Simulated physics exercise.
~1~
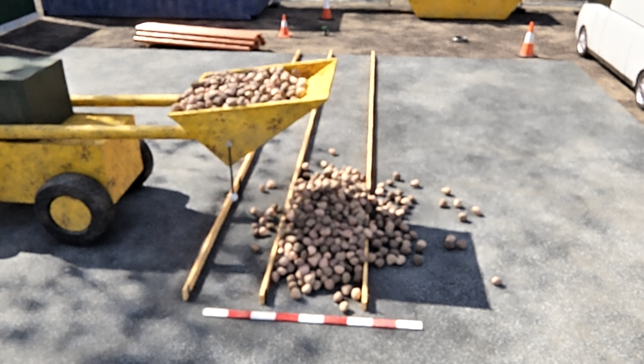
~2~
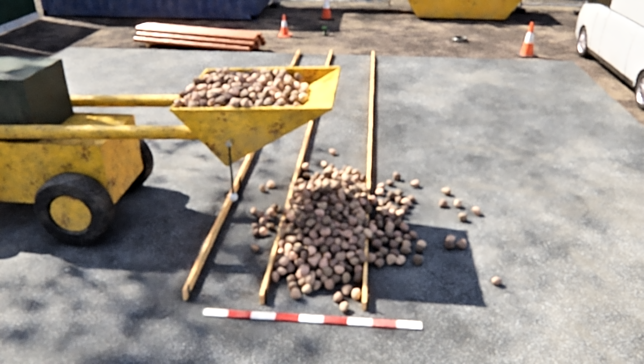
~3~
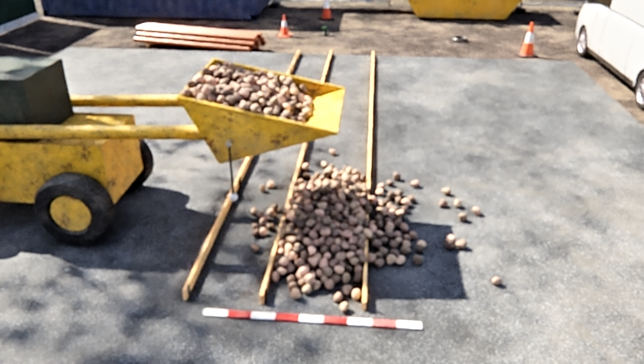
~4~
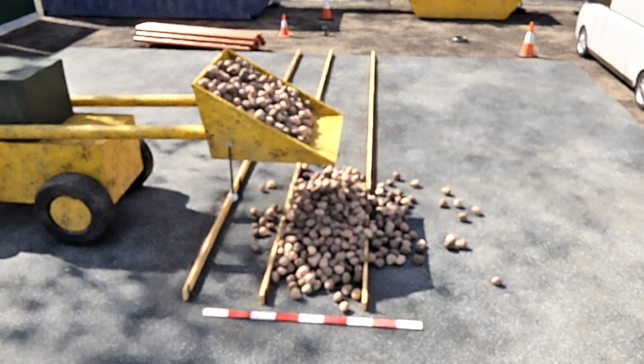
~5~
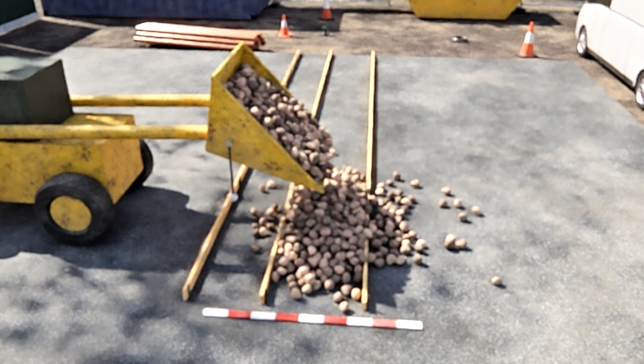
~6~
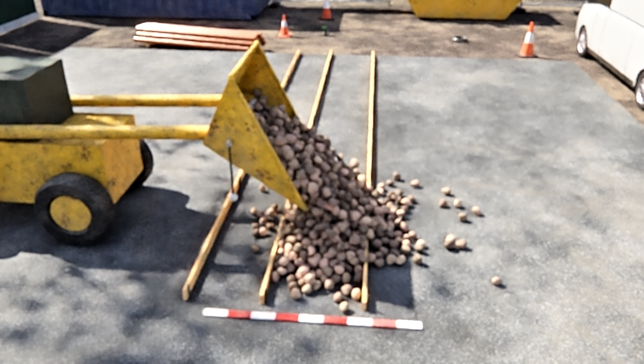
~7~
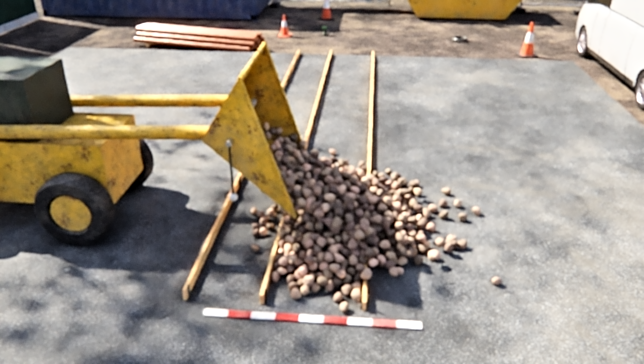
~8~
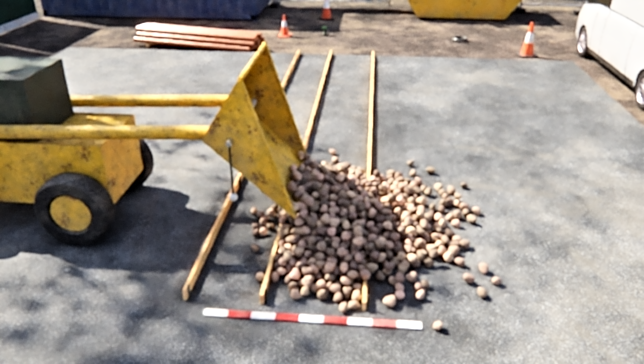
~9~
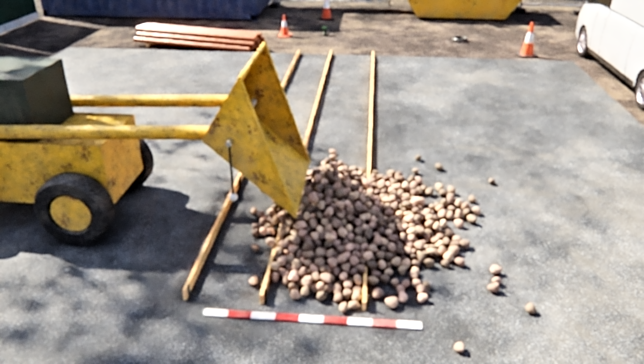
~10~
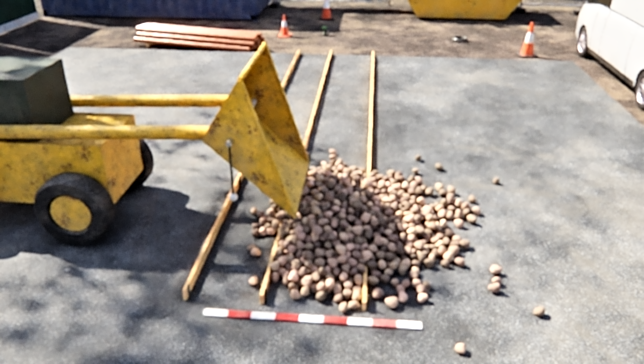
On a sunlit paved yard with traffic cones behind, a yellow loader at the left holds a bucket heaped with round brown stones above a pile already lying across wooden planks. The bucket starts tipping forward to the right, slowly at first, while its load stays put. As it steepens, the stones slide to the lip and pour onto the pile. The bucket empties and stays tipped steeply down as the heap broadens to the right and a few stones roll toward the front. It ends empty beside a larger mound, with several strays scattered beyond the last plank.
